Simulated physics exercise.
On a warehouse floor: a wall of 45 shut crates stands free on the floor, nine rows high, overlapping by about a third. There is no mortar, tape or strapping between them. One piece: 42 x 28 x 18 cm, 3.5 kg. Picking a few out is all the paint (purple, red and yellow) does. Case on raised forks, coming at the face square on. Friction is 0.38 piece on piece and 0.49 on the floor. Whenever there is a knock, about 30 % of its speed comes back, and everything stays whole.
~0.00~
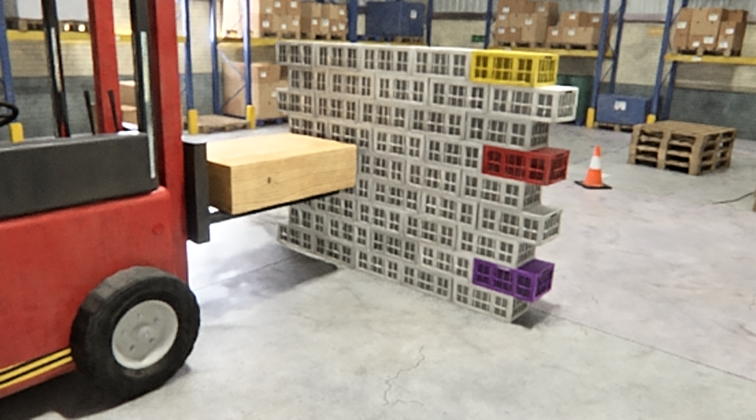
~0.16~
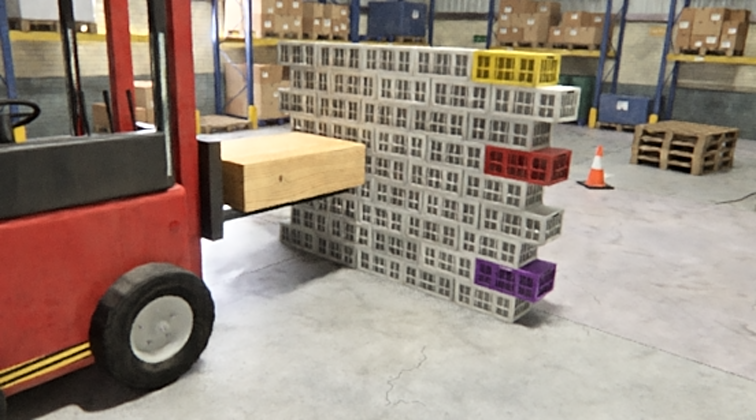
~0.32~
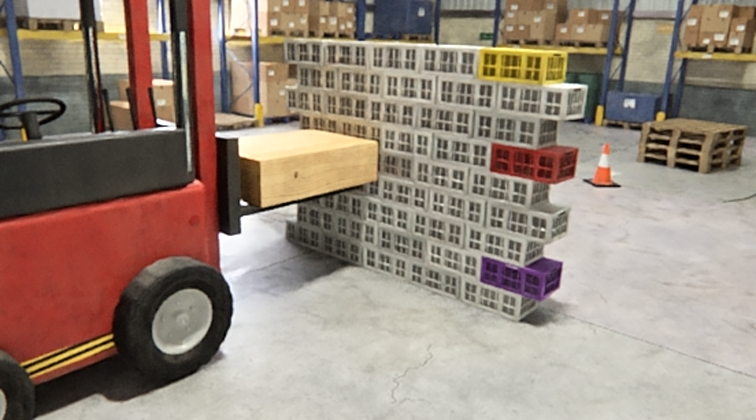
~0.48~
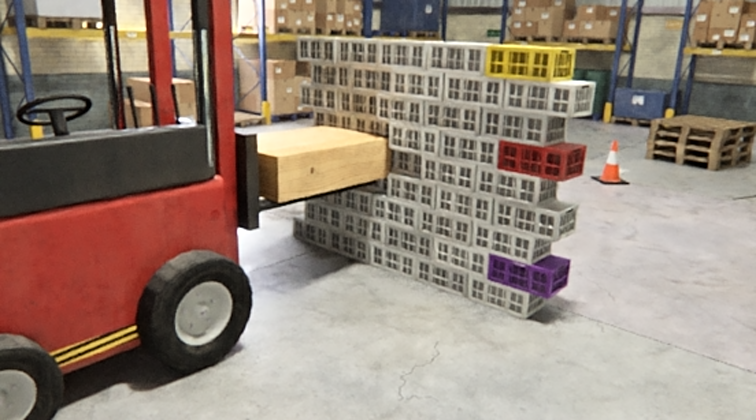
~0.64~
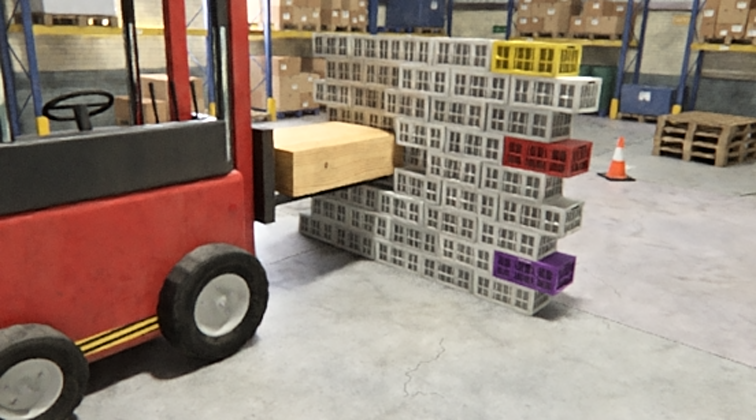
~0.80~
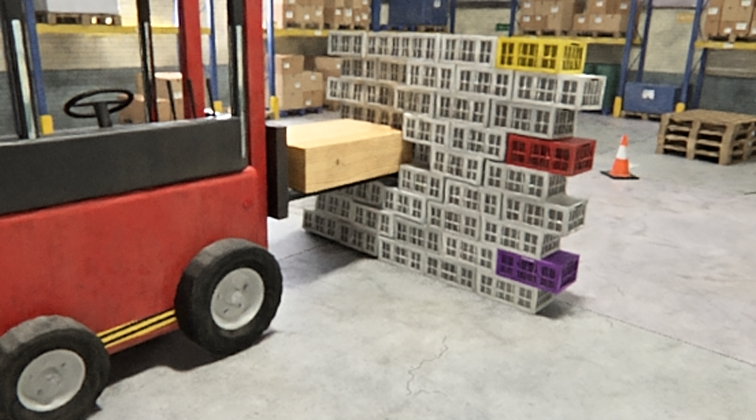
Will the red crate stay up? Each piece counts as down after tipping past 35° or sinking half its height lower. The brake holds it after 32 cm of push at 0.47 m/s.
Yes.
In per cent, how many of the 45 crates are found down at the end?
Near 55 per cent.
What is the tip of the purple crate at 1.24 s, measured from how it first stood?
Measured against how it began, the tilt is near 0 degrees.
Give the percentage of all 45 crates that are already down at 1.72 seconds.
55 per cent at that moment.
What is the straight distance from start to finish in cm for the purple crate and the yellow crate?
Purple ends up some 0 cm away; yellow ends up some 190 cm away.
After 1.24 s, 12 of the 45 crates down; red crate unmoved; yellow crate 14° from how it stood.
After 1.72 s, 24 of the 45 crates down; red crate unmoved; yellow crate 54° from how it stood, 30 cm lower.
In the end (4.0 s), 24 of the 45 crates down; red crate unmoved; yellow crate upside down; purple crate unmoved. From the last view, middles, red crate near (550, 152), yellow crate near (699, 295).
